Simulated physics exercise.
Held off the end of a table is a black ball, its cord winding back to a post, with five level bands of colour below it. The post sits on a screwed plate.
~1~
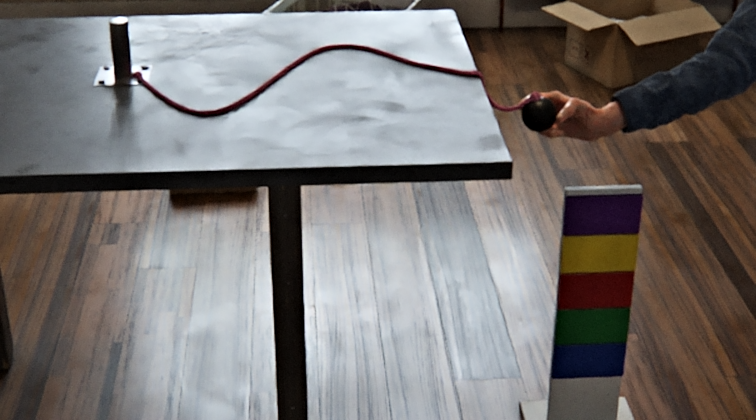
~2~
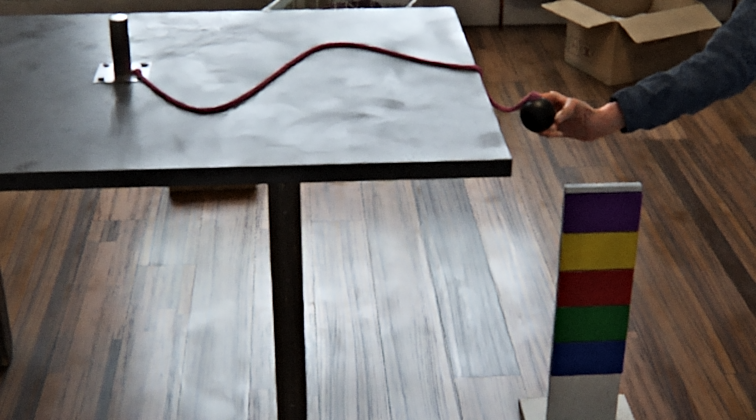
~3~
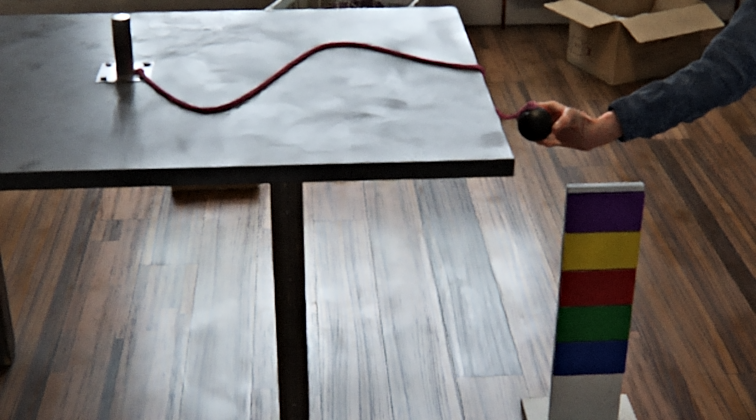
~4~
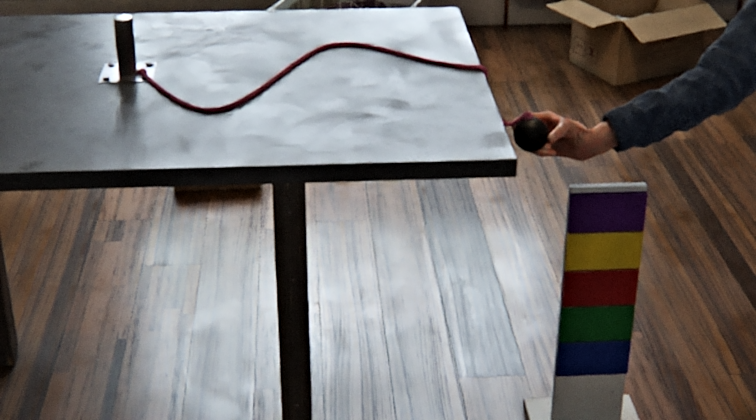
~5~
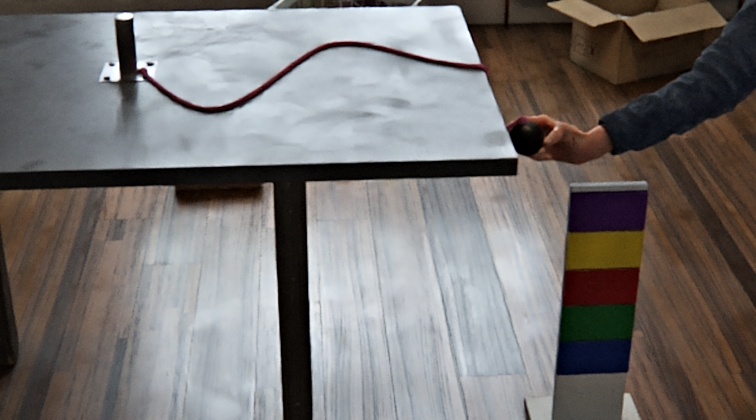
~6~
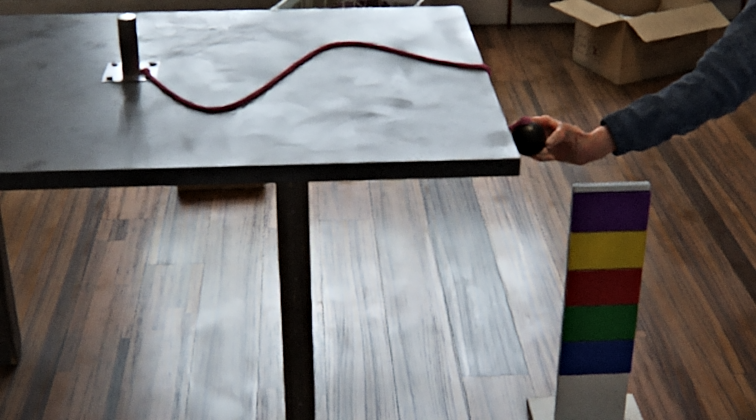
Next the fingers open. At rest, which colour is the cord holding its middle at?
Green.
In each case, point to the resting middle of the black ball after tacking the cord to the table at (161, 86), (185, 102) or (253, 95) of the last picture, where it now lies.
Taking them in turn, I'd expect around (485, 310), (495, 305) and finally (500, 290).
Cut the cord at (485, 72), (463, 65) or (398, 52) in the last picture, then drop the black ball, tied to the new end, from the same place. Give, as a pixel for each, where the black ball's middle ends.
Cut 1: About (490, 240). Cut 2: About (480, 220). Cut 3: About (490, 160).
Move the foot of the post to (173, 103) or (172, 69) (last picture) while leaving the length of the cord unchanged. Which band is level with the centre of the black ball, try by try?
First try: Blue; second try: Blue.
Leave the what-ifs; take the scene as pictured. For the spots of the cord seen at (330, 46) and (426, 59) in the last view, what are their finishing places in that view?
To (483, 82) for the first and to (485, 183) for the second.
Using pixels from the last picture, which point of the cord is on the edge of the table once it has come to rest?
About (336, 45).
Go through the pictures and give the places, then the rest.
The first picture shows black ball (539, 114); purple (603, 217); yellow (600, 254); red (596, 292); green (593, 327); blue (590, 362).
The second picture shows black ball (538, 115); cord through (157, 90) (234, 103) (288, 66) (361, 46) (450, 66).
The third picture shows black ball (536, 124).
The fourth picture shows black ball (531, 134); cord through (162, 90) (239, 103) (293, 65) (365, 46) (454, 65).
The fifth picture shows black ball (527, 139).
The sixth picture shows black ball (529, 139); cord through (165, 89) (242, 102) (296, 65) (369, 45) (458, 65).
A little later, ball near (508, 315); level with green.
Next, ball near (448, 329); level with green.
Later still, ball near (503, 329); level with green.
When it is over, ball near (476, 332); level with green. Its middle rests at the green band.
